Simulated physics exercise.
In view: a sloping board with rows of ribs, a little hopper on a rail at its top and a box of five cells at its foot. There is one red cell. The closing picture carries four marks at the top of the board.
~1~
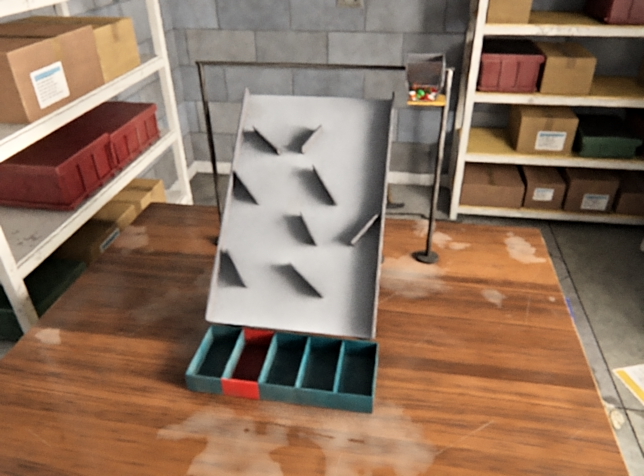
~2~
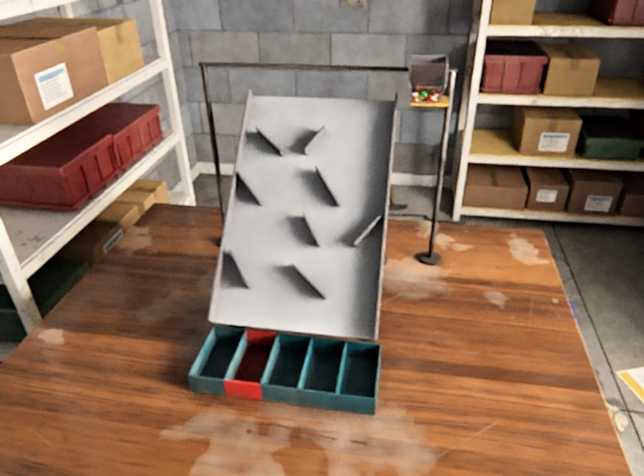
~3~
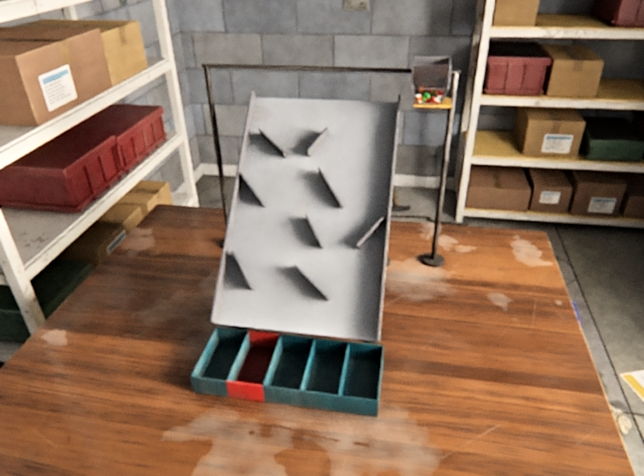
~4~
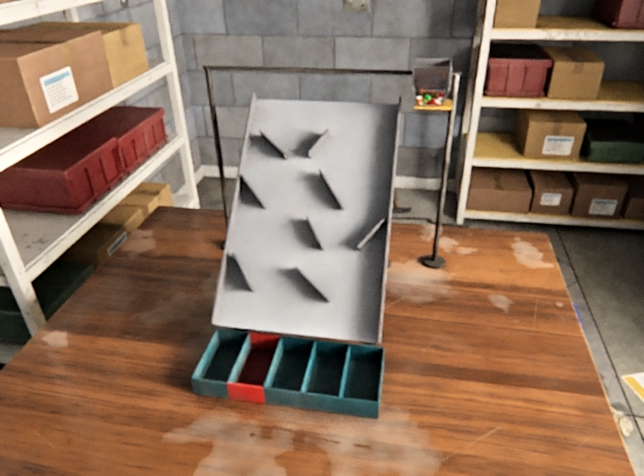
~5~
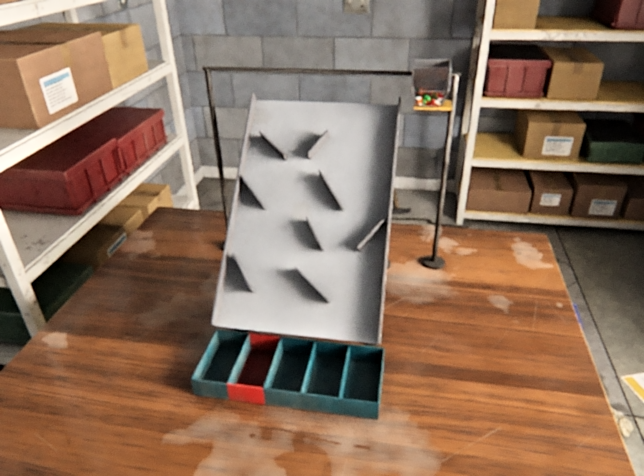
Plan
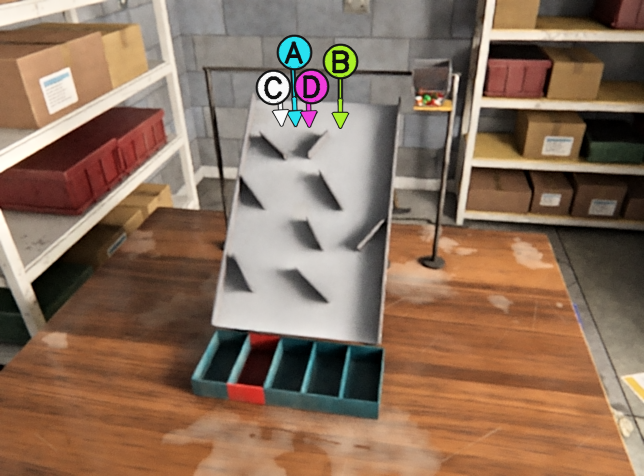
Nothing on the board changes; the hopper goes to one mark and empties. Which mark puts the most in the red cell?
D is best.
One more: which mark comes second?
Here it is mark A.
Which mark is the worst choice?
Here it is mark B.
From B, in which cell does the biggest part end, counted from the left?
The fourth from the left.
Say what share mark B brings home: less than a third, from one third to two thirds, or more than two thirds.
Mark B gives less than a third.
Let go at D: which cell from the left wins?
The second from the left.
On the marked copy, mark A meets the board at (295, 120); mark B meets the board at (340, 122); mark C meets the board at (281, 120); mark D meets the board at (309, 121).
For mark A, about half in the red cell, about a third in other cells, a small part held on the board, a small part outside the box.
For mark B, a small part in the red cell, most in other cells, a stray few held on the board, a stray few outside the box.
For mark C, about a third in the red cell, about a third in other cells, about a quarter held on the board, a stray few outside the box.
For mark D, about two thirds in the red cell, about a quarter in other cells, a stray few held on the board, a small part outside the box.
